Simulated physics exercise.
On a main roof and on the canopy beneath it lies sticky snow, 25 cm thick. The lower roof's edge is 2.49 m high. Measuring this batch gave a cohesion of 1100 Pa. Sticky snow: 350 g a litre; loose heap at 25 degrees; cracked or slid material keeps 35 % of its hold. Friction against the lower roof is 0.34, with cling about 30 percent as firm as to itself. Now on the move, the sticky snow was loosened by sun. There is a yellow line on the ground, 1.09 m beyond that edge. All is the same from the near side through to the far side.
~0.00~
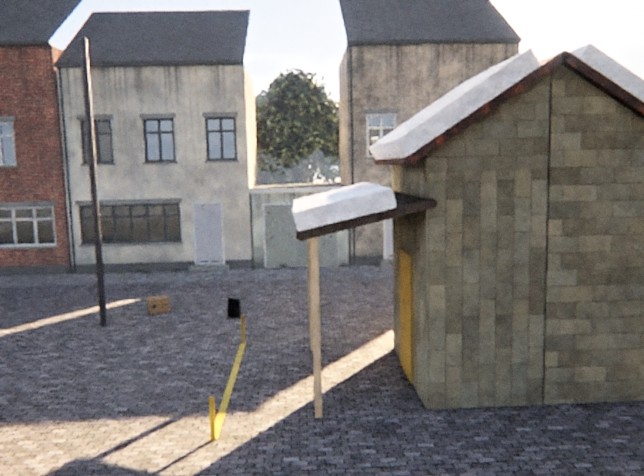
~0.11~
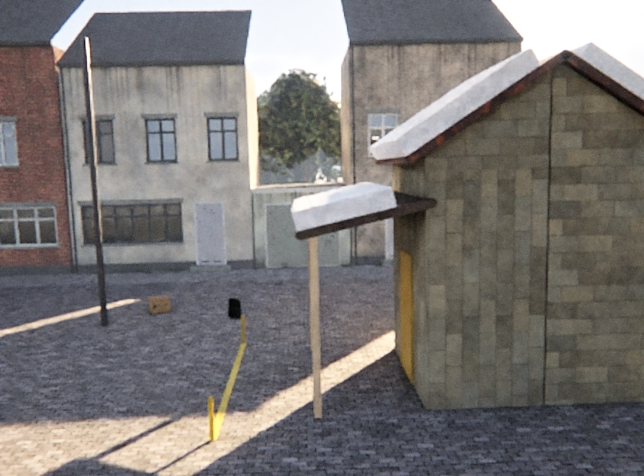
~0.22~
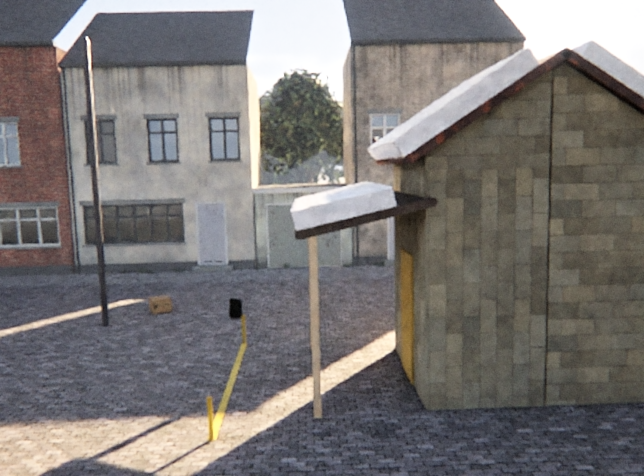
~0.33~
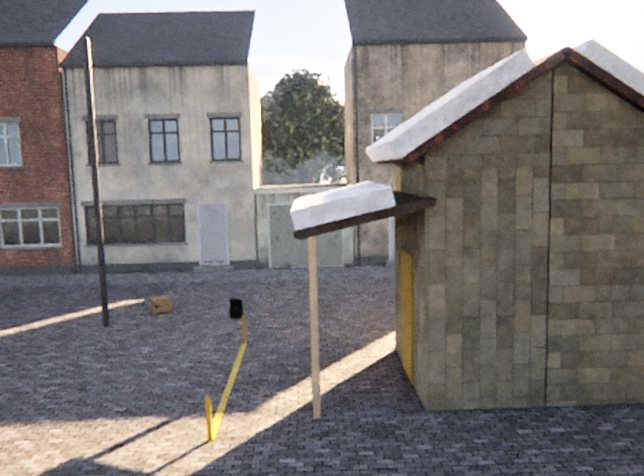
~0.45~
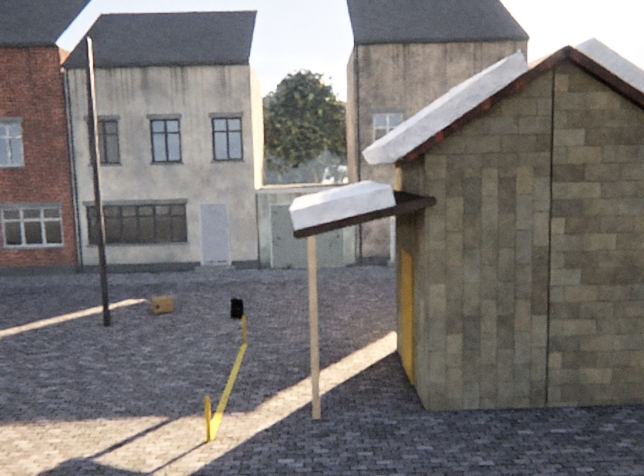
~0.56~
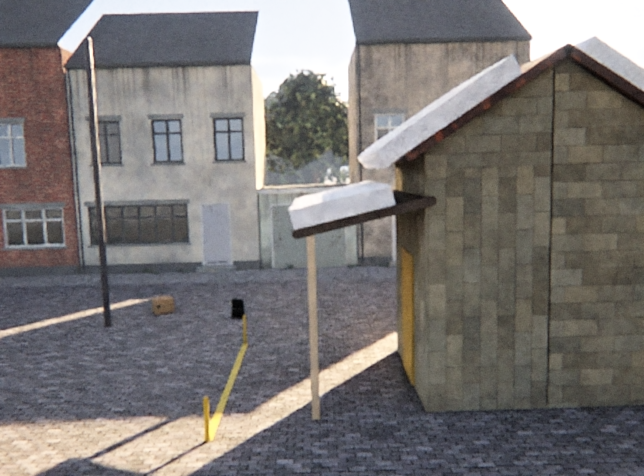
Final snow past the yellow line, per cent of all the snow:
Roughly 0 %.
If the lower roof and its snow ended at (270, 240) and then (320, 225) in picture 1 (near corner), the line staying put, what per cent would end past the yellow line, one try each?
Roughly 0 % and then 4 %.
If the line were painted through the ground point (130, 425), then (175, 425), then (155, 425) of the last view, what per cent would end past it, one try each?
Respectively about 0 in a hundred, 0 in a hundred and 0 in a hundred.
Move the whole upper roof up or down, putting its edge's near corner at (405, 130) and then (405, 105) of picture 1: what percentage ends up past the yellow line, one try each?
In that order: 16 %, 30 %.
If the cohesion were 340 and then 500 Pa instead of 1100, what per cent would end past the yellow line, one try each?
First 30 %, second 16 %.
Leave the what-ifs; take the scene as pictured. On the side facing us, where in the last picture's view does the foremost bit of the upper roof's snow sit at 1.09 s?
It sits close to (329, 185) in the last picture.
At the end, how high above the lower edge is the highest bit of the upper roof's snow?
1.2 m, give or take.
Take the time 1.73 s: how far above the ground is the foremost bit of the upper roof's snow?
2.6 m or thereabouts.
By 1.09 s, none is below the lower edge and 0 % is past the line.
By 1.73 s, none is below the lower edge and 0 % is past the line.
By 2.36 s, 1 % is below the lower edge and 0 % is past the line.
By 3.00 s, 1 % is below the lower edge and 0 % is past the line.
By 3.10 s, at the end, 1 % is below the lower edge and 0 % is past the line.
